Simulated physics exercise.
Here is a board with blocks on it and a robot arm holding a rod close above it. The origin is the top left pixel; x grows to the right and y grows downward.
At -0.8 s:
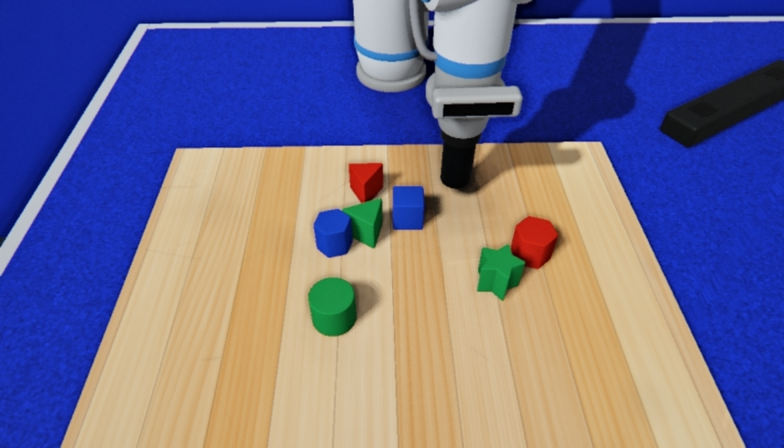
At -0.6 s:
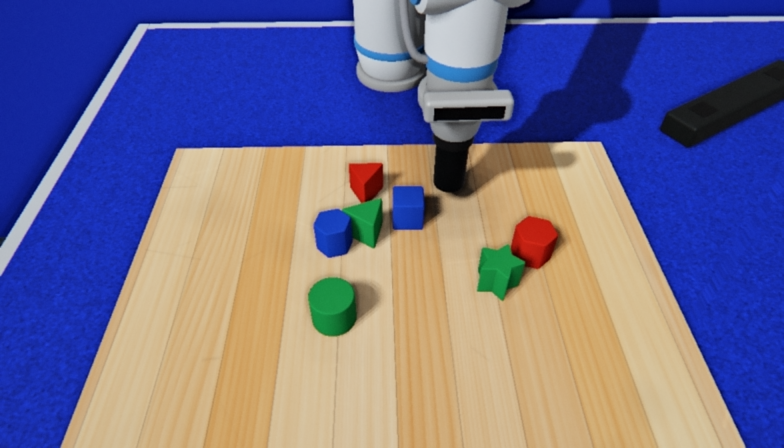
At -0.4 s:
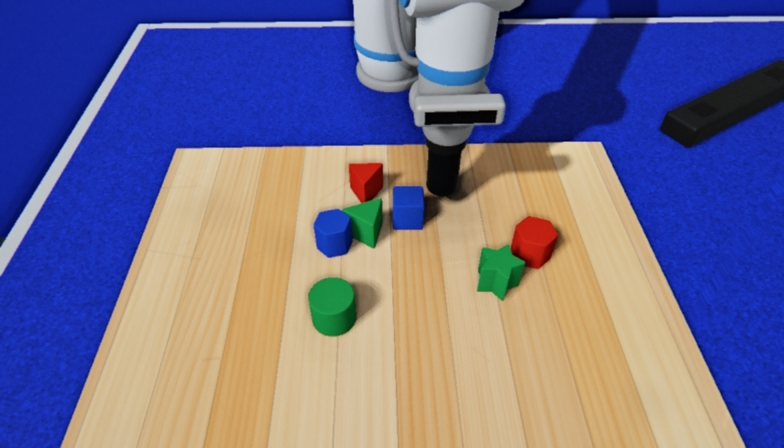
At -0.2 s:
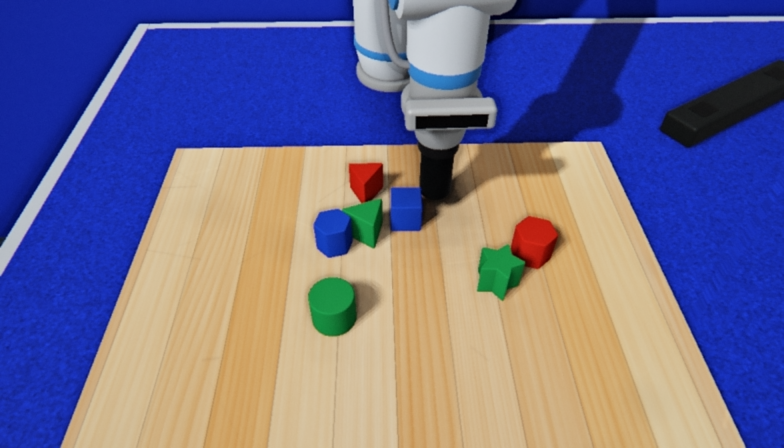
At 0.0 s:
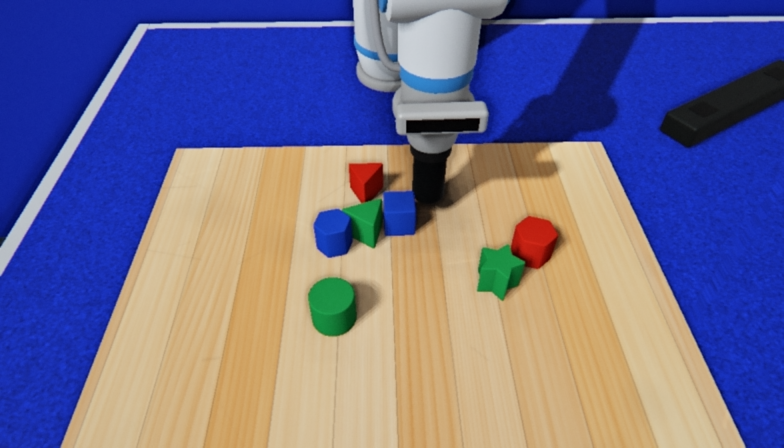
A white robot arm with blue bands and a black rod moves slowly left and slightly nearer over a pale wooden board on a blue surface, seen from above by a still camera. Red and green triangular blocks, a blue six-sided block and a blue square sit left of the rod, a green cylinder nearer, a green star and red block right. The rod reaches the blue square and nudges it slightly left.
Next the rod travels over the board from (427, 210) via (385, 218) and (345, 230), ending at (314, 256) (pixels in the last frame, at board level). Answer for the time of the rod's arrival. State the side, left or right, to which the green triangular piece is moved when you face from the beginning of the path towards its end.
Its sideways move is to the right.
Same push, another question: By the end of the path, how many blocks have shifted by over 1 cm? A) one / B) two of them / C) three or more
That would be C.
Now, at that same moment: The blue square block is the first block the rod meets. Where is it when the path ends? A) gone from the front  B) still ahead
That would be B.
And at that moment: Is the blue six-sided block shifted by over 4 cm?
Going by the path, yes.
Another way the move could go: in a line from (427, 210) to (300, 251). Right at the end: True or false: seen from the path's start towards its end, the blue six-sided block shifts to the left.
True
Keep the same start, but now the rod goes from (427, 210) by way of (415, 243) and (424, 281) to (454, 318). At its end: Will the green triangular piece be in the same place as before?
The answer is no.
On the path given first. One third of the way, rod (384, 202); blue six-sided block (303, 235), turned 35° anticlockwise; green triangular piece (326, 215), turned 20° anticlockwise; blue square block (355, 210).
Two thirds of the way, rod (343, 214); blue six-sided block (277, 249), turned 95° anticlockwise; green triangular piece (282, 225), turned 20° anticlockwise; blue square block (312, 223).
At the end, rod (311, 241); blue six-sided block (246, 270), turned 160° anticlockwise; red triangular piece in place; green triangular piece (247, 232); blue square block (271, 245), turned 20° clockwise.
